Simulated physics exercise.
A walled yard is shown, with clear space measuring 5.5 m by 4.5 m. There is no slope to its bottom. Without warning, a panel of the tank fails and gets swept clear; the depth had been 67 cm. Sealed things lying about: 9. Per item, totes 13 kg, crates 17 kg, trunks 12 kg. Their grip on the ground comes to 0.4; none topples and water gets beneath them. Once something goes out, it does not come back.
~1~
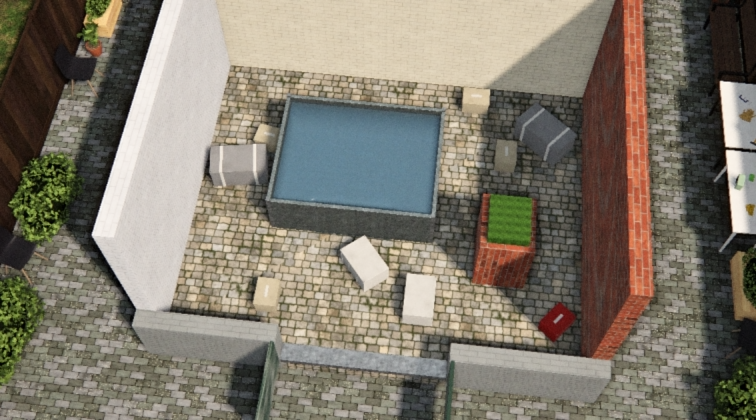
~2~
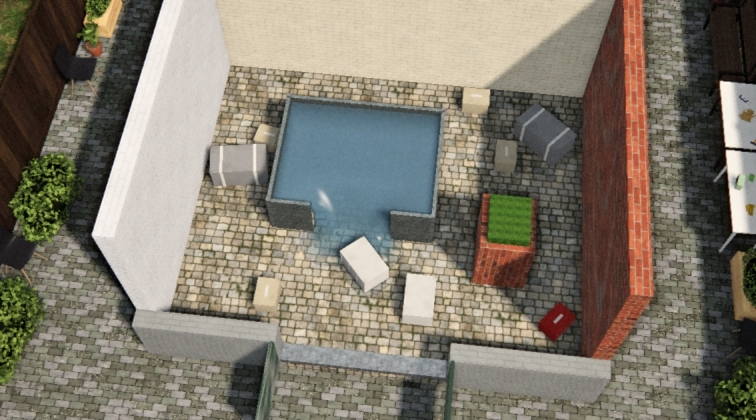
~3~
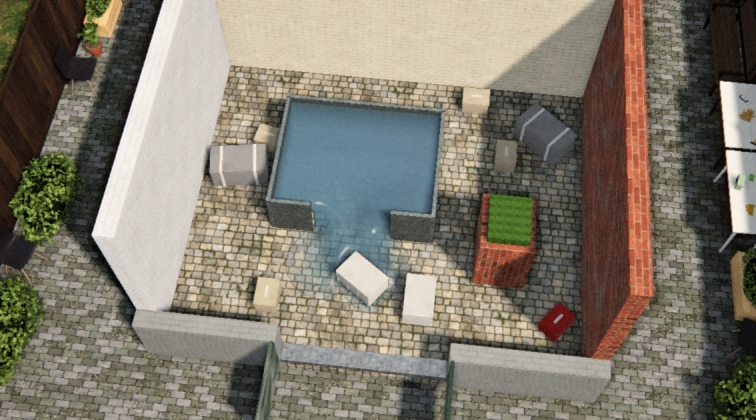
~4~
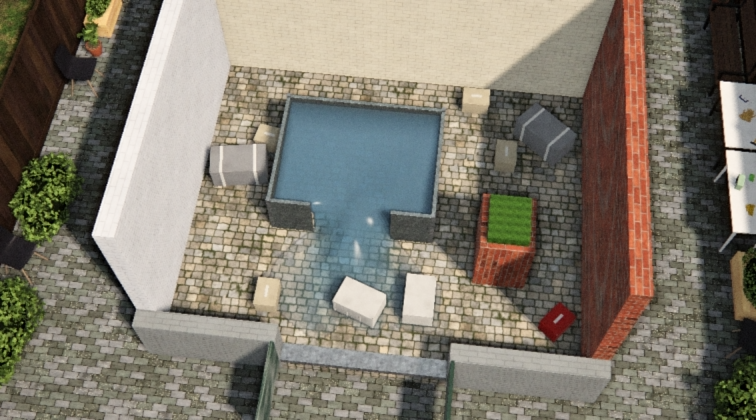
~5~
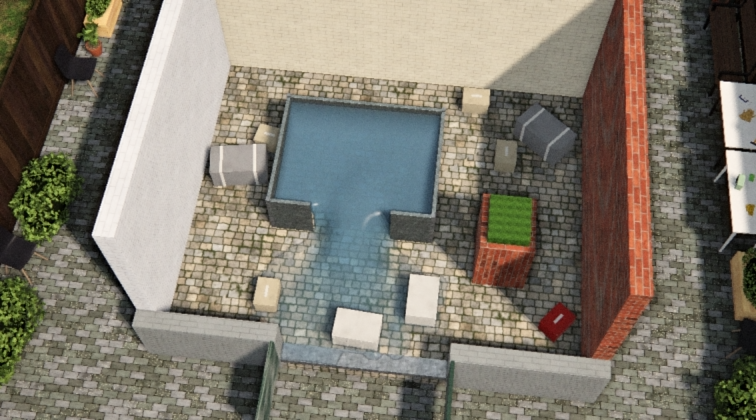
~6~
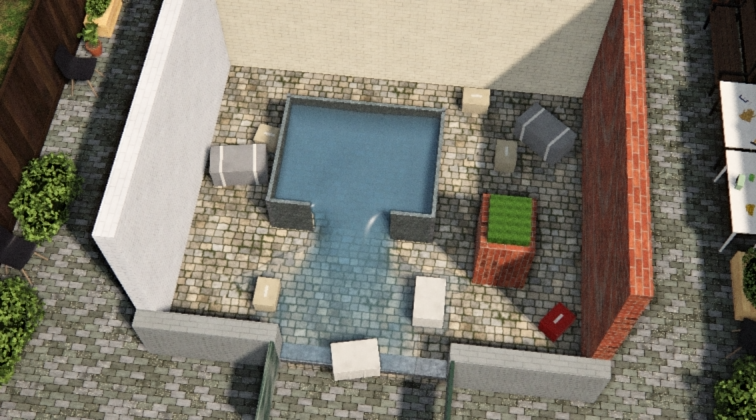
Water pours through a gap that opens in the front wall of a grey, water-filled tank in a cobbled, walled yard, seen from high above by a still camera. Pale blocks, grey striped bundles, a grass-topped red brick planter at right and a flat red object surround the tank. The spreading water turns and pushes the middle white block to the front opening, then nudges another white block slightly.
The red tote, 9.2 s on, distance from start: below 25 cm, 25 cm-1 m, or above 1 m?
Below 25 cm.
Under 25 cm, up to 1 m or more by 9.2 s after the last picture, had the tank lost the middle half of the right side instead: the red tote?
Under that change, the red tote covers a big distance.
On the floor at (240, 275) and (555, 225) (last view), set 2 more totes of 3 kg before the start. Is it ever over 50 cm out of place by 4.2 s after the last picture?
First far enough, second not far enough.
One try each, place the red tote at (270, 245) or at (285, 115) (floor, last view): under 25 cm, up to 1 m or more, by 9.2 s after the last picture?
Try one: It hardly moves. Try two: It hardly moves.
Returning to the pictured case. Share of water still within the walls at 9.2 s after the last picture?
36 %.
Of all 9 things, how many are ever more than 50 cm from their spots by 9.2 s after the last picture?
Tally: 4.
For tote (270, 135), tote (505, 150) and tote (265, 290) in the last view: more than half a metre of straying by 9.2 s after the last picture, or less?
Within, within, beyond.
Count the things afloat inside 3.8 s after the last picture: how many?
My tally comes to 0.
Then, 1.2 s after the last picture the red tote is near (558, 319), 0.0 m from its start, aground; 1 of 9 are out; 0 afloat.
Then, 3.8 s after the last picture the red tote is near (558, 318), 0.0 m from its start, aground; 1 of 9 are out; 0 afloat.
Then, 6.2 s after the last picture the red tote is near (558, 318), 0.0 m from its start, aground; 1 of 9 are out; 0 afloat.
Then, 9.2 s after the last picture the red tote is near (558, 318), 0.0 m from its start, aground; 1 of 9 are out; 1 afloat.
